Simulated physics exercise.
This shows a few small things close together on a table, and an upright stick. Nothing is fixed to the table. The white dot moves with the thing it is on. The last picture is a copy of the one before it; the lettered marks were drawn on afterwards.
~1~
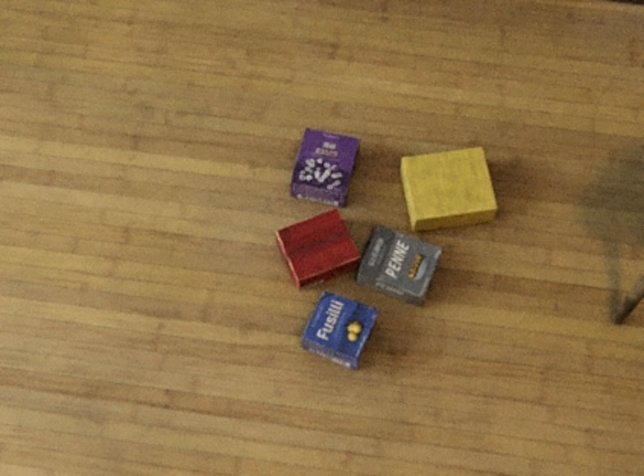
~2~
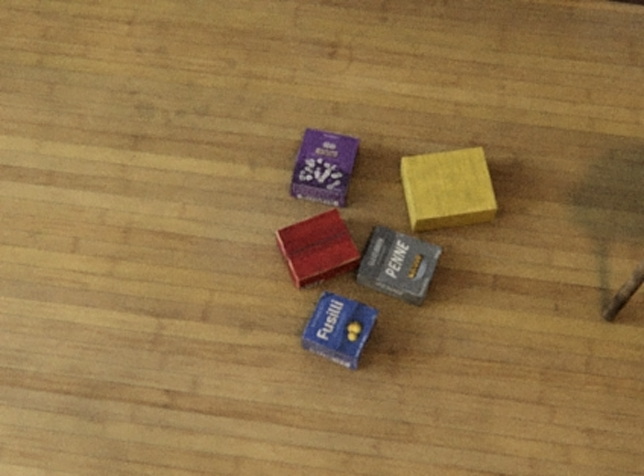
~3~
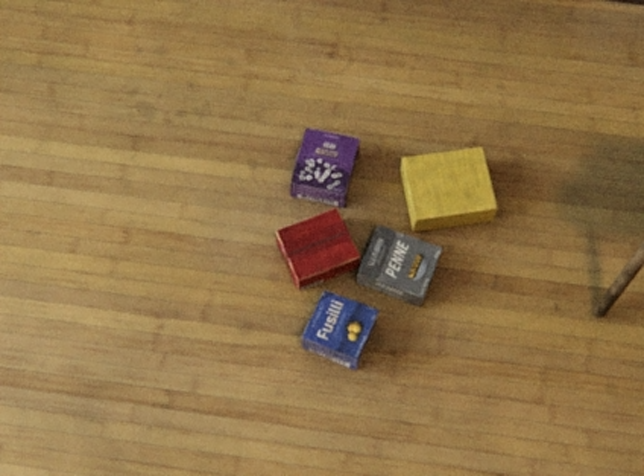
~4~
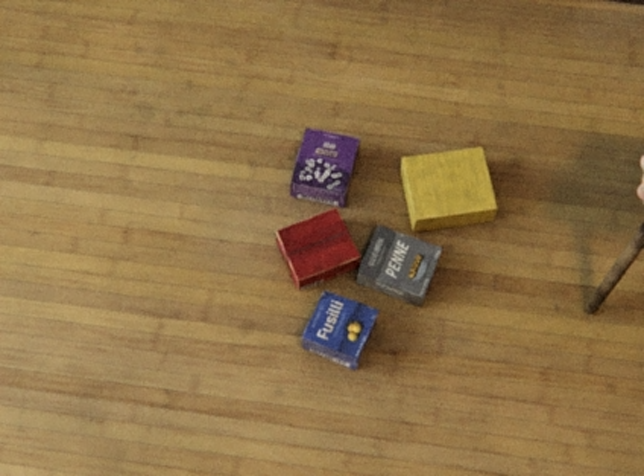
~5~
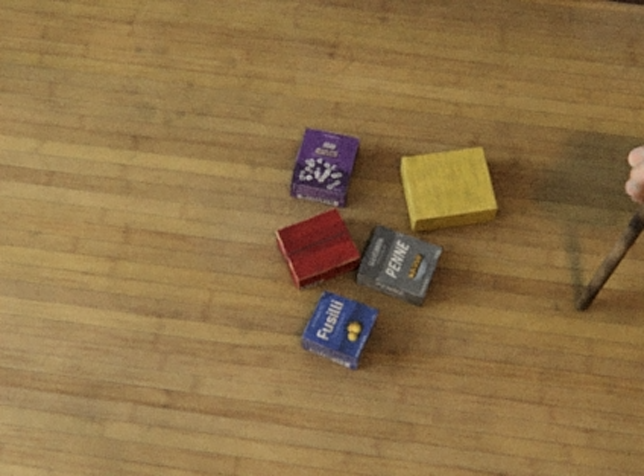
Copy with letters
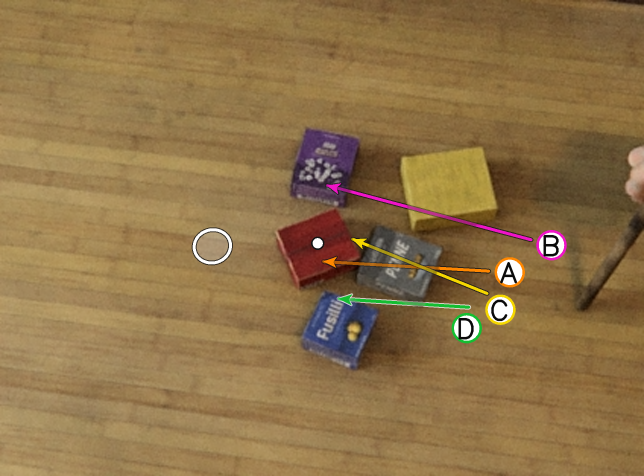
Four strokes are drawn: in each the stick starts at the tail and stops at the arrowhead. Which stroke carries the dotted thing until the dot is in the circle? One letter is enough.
The dot ends in the ring with A.
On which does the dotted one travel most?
Stroke A.
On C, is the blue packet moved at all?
No.
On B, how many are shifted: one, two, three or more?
Two.
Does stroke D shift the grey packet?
Yes.
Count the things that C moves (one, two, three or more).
Two.
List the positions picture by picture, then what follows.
In the first picture, blue packet (340, 330); grey packet (400, 266); red box (318, 249).
In the second picture, red box (318, 249); purple packet (325, 168).
In the third picture, yellow block (448, 190); blue packet (340, 330).
In the fourth picture, grey packet (400, 266); red box (318, 249).
In the fifth picture, purple packet (325, 168); yellow block (448, 190); blue packet (340, 330).
On the marked copy, A from (489, 271) to (323, 262); B from (531, 240) to (327, 185); C from (487, 293) to (353, 239); D from (469, 307) to (339, 299); the ring at (212, 246); the white dot at (317, 244).
Following A. Soon after the start, foot of the stick (429, 268); red box (310, 248); grey packet (387, 267).
Later, foot of the stick (368, 265); red box (258, 250); grey packet (327, 270).
In the end, foot of the stick (323, 262); red box (213, 251); grey packet (282, 268); the dot on the red box is in the ring.
As for the rest, B leaves the dotted thing at (318, 249); C leaves the dotted thing at (245, 258); D leaves the dotted thing at (302, 233).
